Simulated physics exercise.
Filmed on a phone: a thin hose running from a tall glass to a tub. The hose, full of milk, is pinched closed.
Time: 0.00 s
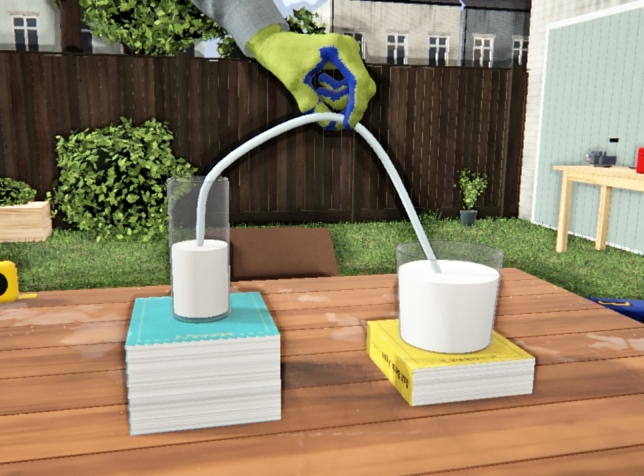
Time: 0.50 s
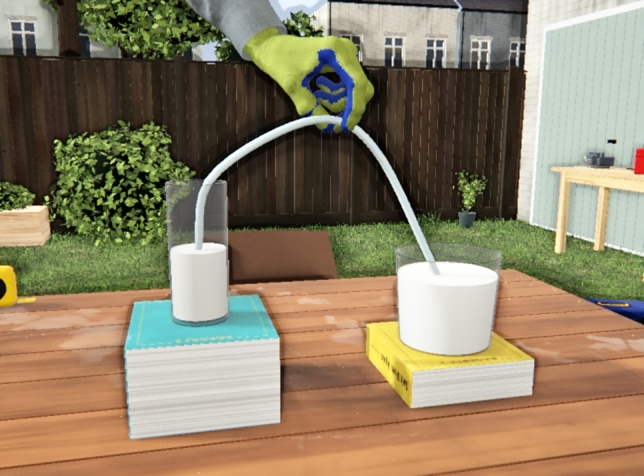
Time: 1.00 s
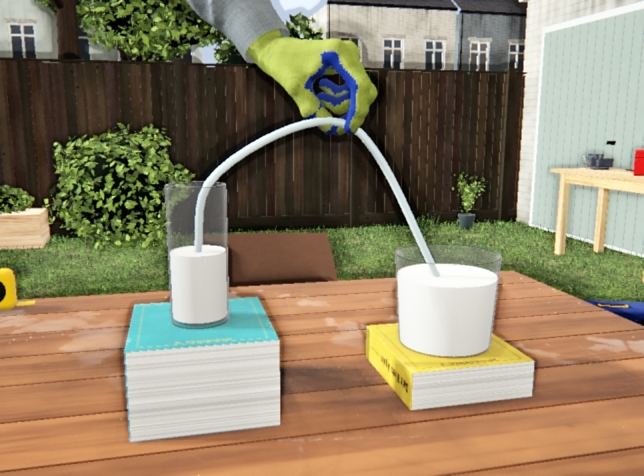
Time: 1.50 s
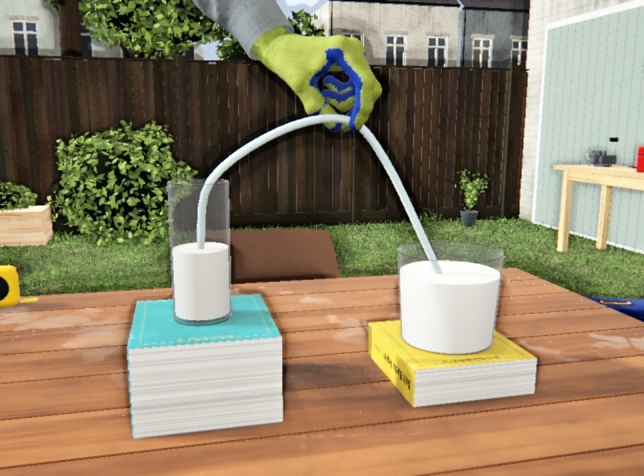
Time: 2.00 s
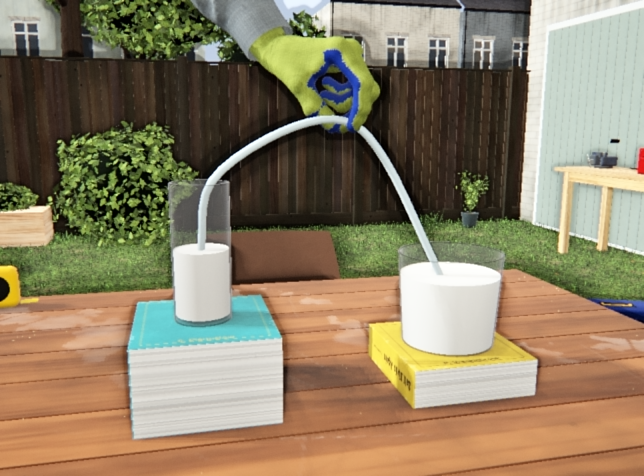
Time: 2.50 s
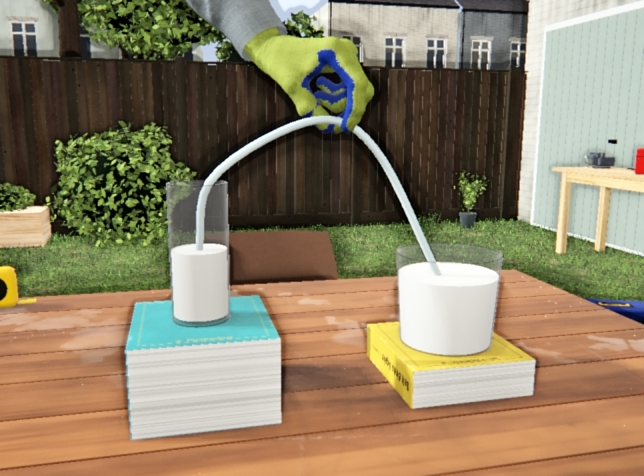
A hand in a green and blue glove pinches a pale hose at the top of its arch, barely shifting, as the handheld view wavers slightly. The hose links a tall glass of white liquid on a thick teal book at left to a wider tub on a yellow book at right, both levels unchanged. They sit on a wooden table, seen from the front in a fenced garden.
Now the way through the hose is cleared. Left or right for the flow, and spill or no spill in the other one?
Flow: Right it is; taker: No spill at all.
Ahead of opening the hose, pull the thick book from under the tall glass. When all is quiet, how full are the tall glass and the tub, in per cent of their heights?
Final levels, in order: Approx. 75 % / 65 %.
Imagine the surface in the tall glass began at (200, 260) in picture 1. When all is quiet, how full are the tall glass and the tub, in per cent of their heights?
25 % then 80 %, roughly.
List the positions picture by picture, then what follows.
In the first frame, nothing flows; tall glass (200, 245) about half full, up on the thick book; tub (447, 293) about three quarters full, up on the book.
In the second frame, fingers on the hose; tall glass about half full, surface at (199, 249); tub about three quarters full, surface at (447, 274).
In the third frame, still shut; tall glass (198, 251) about half full; tub (446, 297) about three quarters full.
In the fourth frame, the hose is pinched; tall glass about half full, surface at (201, 249); tub about three quarters full, surface at (449, 272).
In the fifth frame, nothing flows; tall glass (201, 249) about half full, up on the thick book; tub (449, 295) about three quarters full, up on the book.
In the sixth frame, fingers on the hose; tall glass about half full, surface at (199, 250); tub about three quarters full, surface at (448, 274).
By 8.0 s, the tall glass is about a third full; the tub is about three quarters full.
By 45.0 s, the tall glass is about a quarter full; the tub is about three quarters full; the two surfaces are level.
